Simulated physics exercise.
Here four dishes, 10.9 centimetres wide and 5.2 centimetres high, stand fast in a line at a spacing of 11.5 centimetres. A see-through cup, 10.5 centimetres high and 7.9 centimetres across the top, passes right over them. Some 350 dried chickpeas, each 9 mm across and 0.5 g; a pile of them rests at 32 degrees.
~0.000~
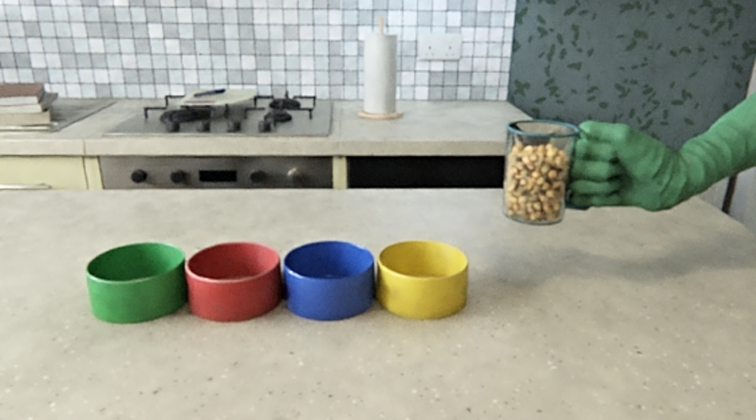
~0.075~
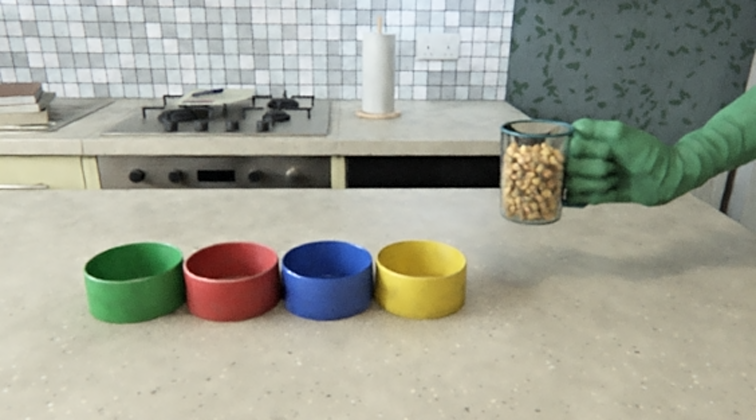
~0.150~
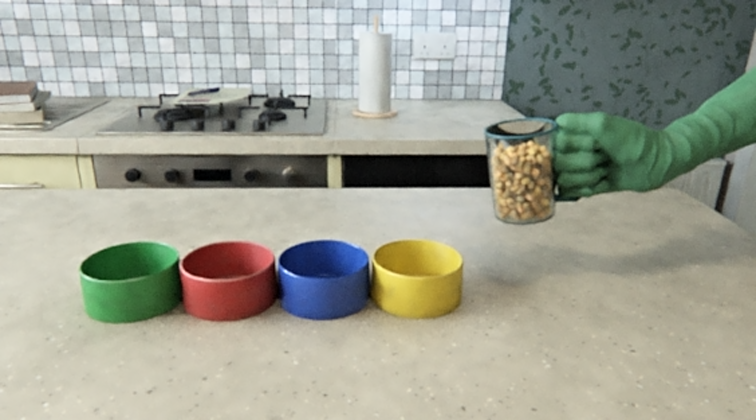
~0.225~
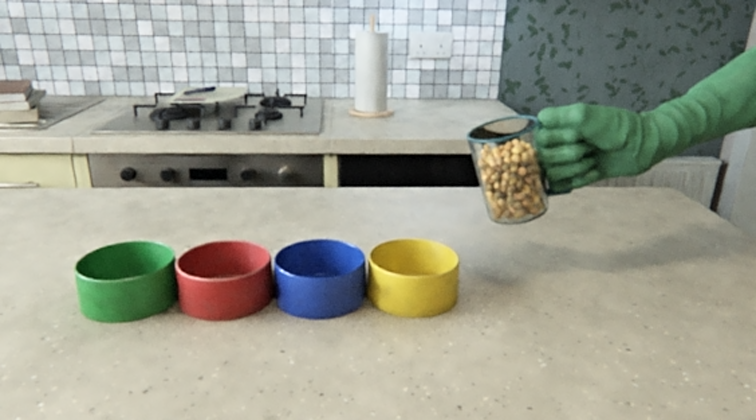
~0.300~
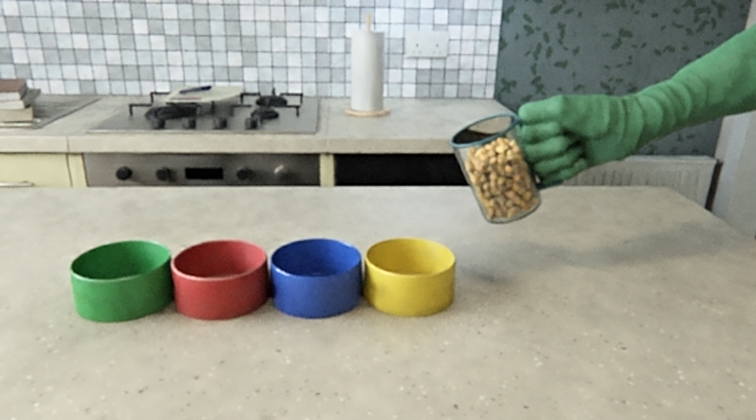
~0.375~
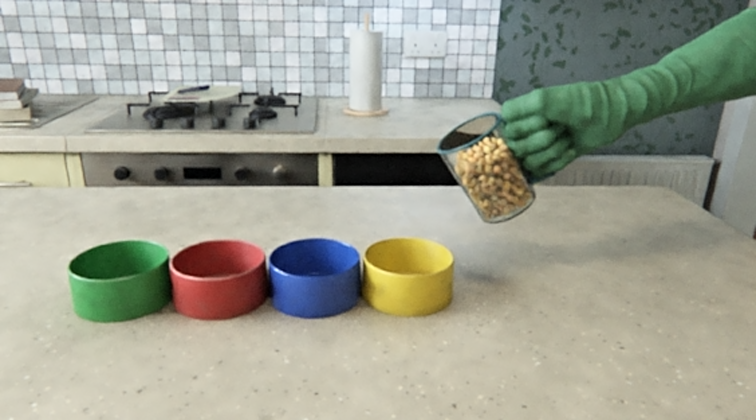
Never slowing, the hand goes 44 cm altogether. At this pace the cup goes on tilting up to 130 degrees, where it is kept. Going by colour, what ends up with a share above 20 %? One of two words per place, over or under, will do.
Red dish - under, blue dish - over, green dish - under, yellow dish - under, counter - under.
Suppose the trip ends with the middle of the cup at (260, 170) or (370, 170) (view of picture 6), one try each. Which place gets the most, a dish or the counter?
On the first run most goes to blue, and on the second to blue.
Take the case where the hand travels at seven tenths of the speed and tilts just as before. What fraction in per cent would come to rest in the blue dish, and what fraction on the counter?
Then the blue dish gets 20 and the counter 20.
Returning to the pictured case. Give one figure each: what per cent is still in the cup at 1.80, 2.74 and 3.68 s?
0, 0, 0.
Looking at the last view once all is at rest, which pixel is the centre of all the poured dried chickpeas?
I'd say roughly (309, 276).
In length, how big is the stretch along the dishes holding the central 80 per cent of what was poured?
6 centimetres.
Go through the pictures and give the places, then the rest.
The first picture shows cup at (538, 172), tilt 0 degrees, lip at (509, 128), moved 0.0 cm; middle of the pieces at (538, 180); yellow dish at (423, 259); blue dish at (329, 259); red dish at (234, 260); green dish at (137, 261).
The second picture shows cup at (533, 172), tilt 2 degrees, lip at (502, 130), moved 0.3 cm; middle of the pieces at (534, 180).
The third picture shows cup at (522, 171), tilt 9 degrees, lip at (486, 133), moved 1.2 cm; middle of the pieces at (524, 179).
The fourth picture shows cup at (510, 171), tilt 17 degrees, lip at (469, 138), moved 2.1 cm; middle of the pieces at (513, 178).
The fifth picture shows cup at (498, 170), tilt 24 degrees, lip at (452, 144), moved 3.1 cm; middle of the pieces at (502, 177).
The sixth picture shows cup at (489, 170), tilt 32 degrees, lip at (439, 150), moved 4.1 cm; middle of the pieces at (493, 176); yellow dish at (408, 256); blue dish at (315, 257); red dish at (219, 258); green dish at (120, 259). The cup turns about 100 degrees a second and travels 13 cm a second.
After 1.80 s, tilt 130 degrees; cup holds 0 %, blue 100 %.
After 2.74 s, tilt 130 degrees; cup holds 0 %, blue 100 %.
After 3.68 s, tilt 130 degrees; cup holds 0 %, blue 100 %.
At rest (4.0 s), red 0 %, blue 100 %, green 0 %, yellow 0 %, counter 0 %.
